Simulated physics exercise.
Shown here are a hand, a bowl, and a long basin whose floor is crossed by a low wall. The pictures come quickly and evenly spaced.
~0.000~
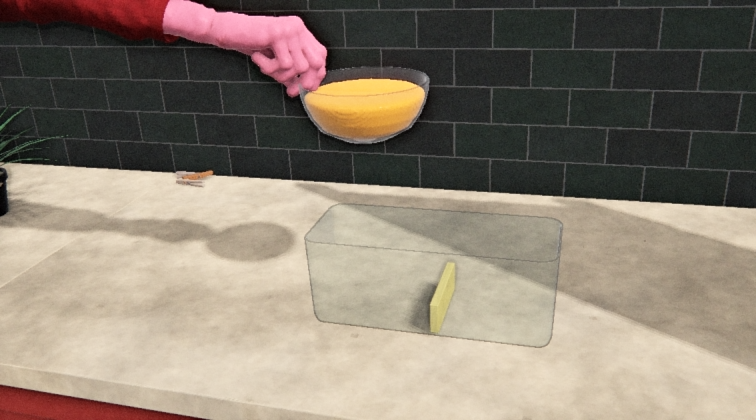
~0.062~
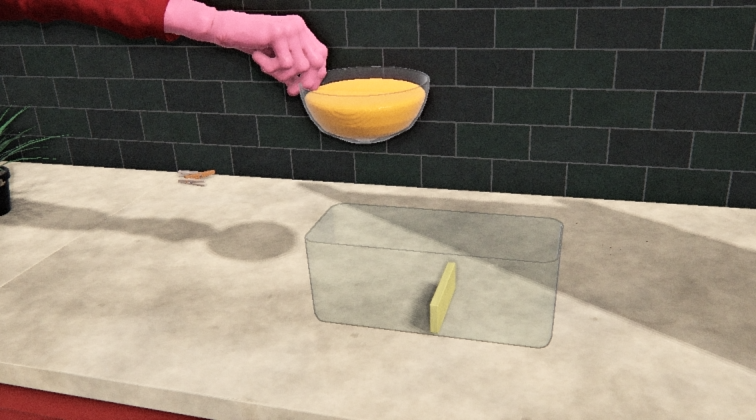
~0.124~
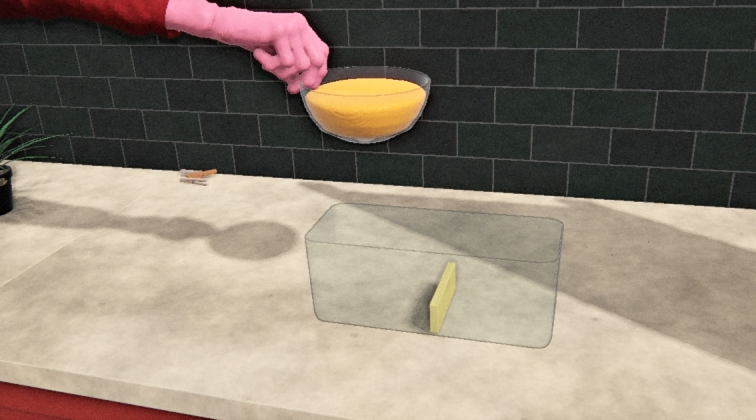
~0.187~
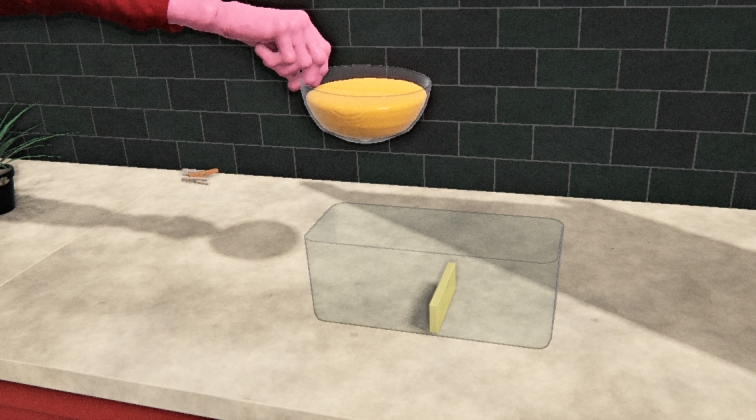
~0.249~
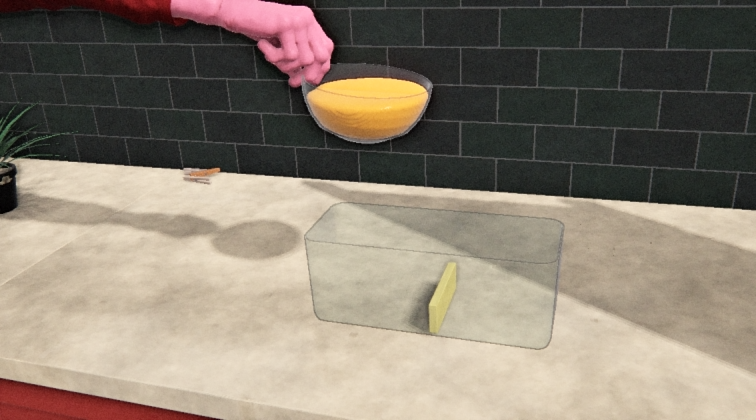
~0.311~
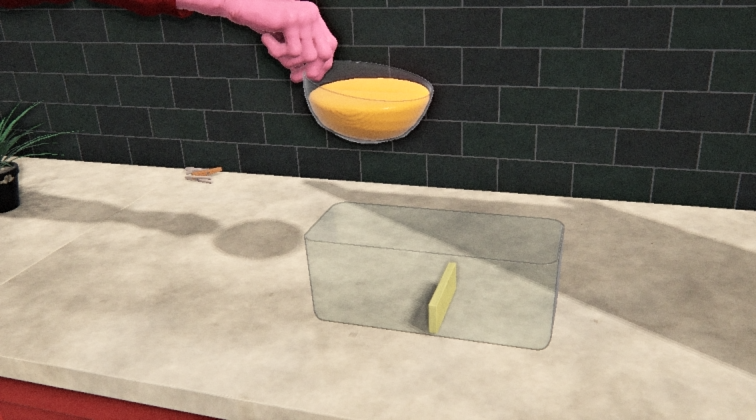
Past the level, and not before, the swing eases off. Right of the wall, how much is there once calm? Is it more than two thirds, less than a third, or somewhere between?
Looks to me like the right side of the wall gets upwards of two thirds.
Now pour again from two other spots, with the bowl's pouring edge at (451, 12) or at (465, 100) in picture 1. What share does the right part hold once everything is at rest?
Roughly 80 % the first time and roughly 90 % the second.
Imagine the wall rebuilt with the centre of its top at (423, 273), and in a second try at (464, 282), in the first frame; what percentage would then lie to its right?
You'd get roughly 95 per cent the first time and roughly 75 per cent the second.
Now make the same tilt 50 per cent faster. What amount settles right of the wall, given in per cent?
About 80 per cent would end up there.
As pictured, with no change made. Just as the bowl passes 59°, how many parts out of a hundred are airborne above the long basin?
Around 35 in a hundred.
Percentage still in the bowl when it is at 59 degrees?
Roughly 45 in a hundred.
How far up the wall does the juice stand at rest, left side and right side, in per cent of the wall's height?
Near 10 on the left, 80 on the right.
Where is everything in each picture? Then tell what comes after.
In the first picture, tilt 0°; pouring edge (427, 83); surface from (310, 90) to (425, 93); the long basin's rim runs from (319, 222) to (560, 241); the wall's top is at (443, 284).
In the second picture, tilt 0°; pouring edge (427, 84); surface from (310, 90) to (425, 93).
In the third picture, tilt 2°; pouring edge (428, 85); surface from (311, 89) to (425, 94).
In the fourth picture, tilt 4°; pouring edge (428, 88); surface from (312, 89) to (426, 95).
In the fifth picture, tilt 7°; pouring edge (429, 91); surface from (313, 88) to (428, 95).
In the sixth picture, tilt 11°; pouring edge (430, 95); surface from (315, 89) to (429, 95).
A moment on, the bowl is tipped part way and 46 per cent is still to pour, 0 is left of the wall and 18 right of it.
Next, the bowl is tipped on its side and 3 per cent is still to pour, 6 is left of the wall and 84 right of it.
Then the bowl is tipped right over and 0 per cent is still to pour, 12 is left of the wall and 87 right of it.
Later the bowl is tipped right over and 0 per cent is still to pour, 13 is left of the wall and 86 right of it.
In the end 14 per cent lies left of the wall, 86 right of it and 1 outside.
